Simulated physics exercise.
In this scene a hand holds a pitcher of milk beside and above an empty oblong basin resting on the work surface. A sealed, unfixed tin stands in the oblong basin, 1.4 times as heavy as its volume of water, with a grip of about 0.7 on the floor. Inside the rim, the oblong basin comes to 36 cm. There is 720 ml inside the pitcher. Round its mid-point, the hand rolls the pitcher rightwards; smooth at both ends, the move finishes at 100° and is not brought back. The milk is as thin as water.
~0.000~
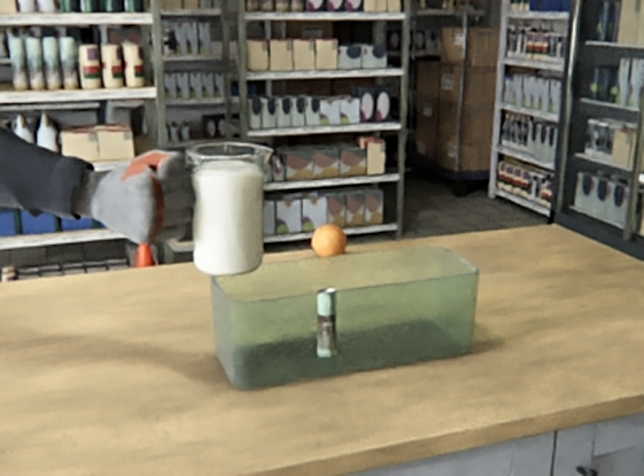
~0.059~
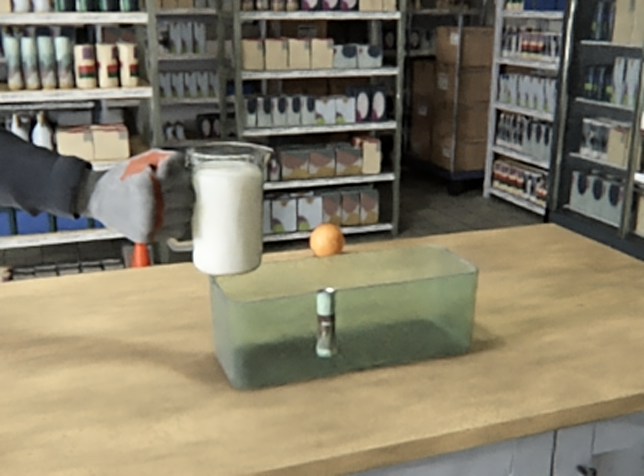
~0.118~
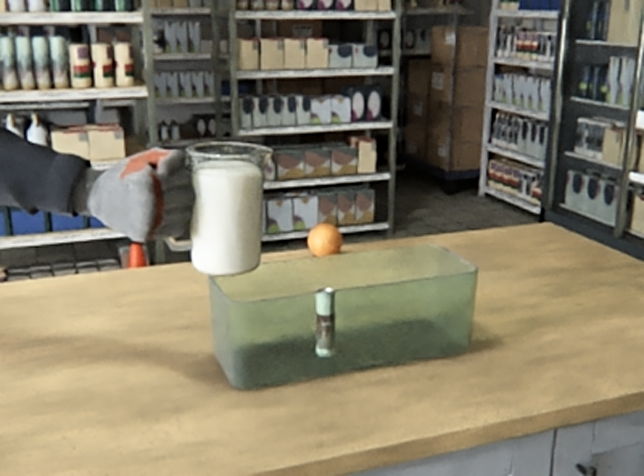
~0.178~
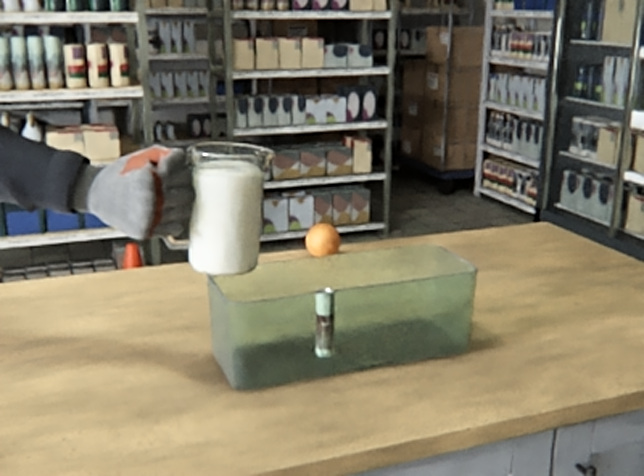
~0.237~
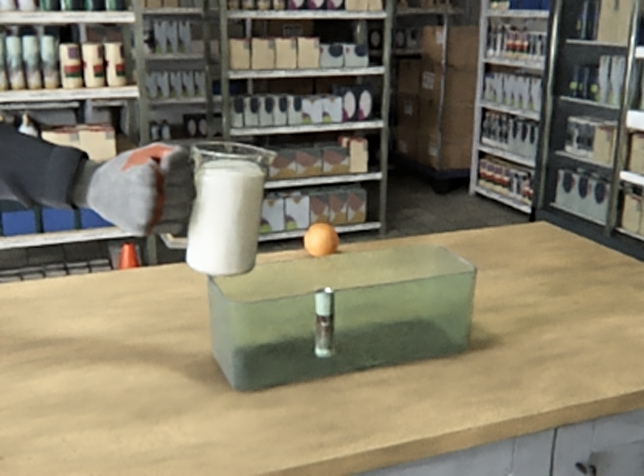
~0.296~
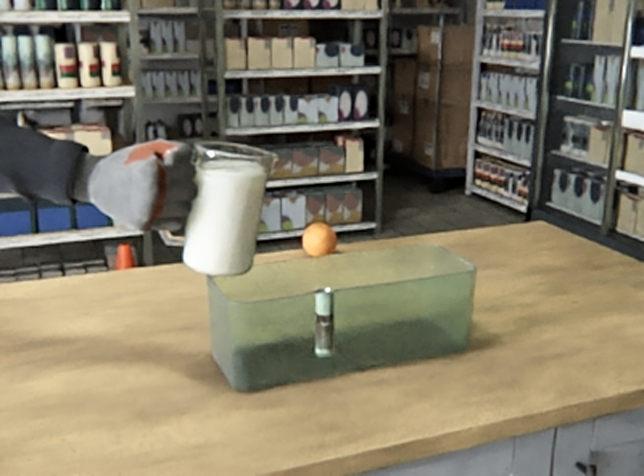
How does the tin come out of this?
It comes down.
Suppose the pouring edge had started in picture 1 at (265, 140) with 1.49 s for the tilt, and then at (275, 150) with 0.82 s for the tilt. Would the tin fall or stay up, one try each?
Trial 1 - tin tips; trial 2 - tin tips.
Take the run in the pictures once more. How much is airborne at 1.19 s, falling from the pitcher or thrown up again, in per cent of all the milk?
Some 12 % is up in the air.
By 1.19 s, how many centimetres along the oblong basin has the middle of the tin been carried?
Around 0 cm.
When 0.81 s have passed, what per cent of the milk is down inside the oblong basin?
Roughly 2 percent.
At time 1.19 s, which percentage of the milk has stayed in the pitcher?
About 54 percent.
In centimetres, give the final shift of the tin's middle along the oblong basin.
It finishes around 6.0 cm from where it began.
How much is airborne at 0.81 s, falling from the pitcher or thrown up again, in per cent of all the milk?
Near 6 in a hundred.
Then, 0.81 s in, the tilt is 56° and 92 per cent is still to pour; the tin stands where it began.
Then, 1.19 s in, the tilt is 89° and 54 per cent is still to pour; the tin stands where it began.
Then, 1.58 s in, the tilt is 100° and 10 per cent is still to pour; the tin leans 4°.
Then, 2.01 s in, the tilt is 100° and 1 per cent is still to pour; the tin lies on its side.
Finally, the tin lies on its side.
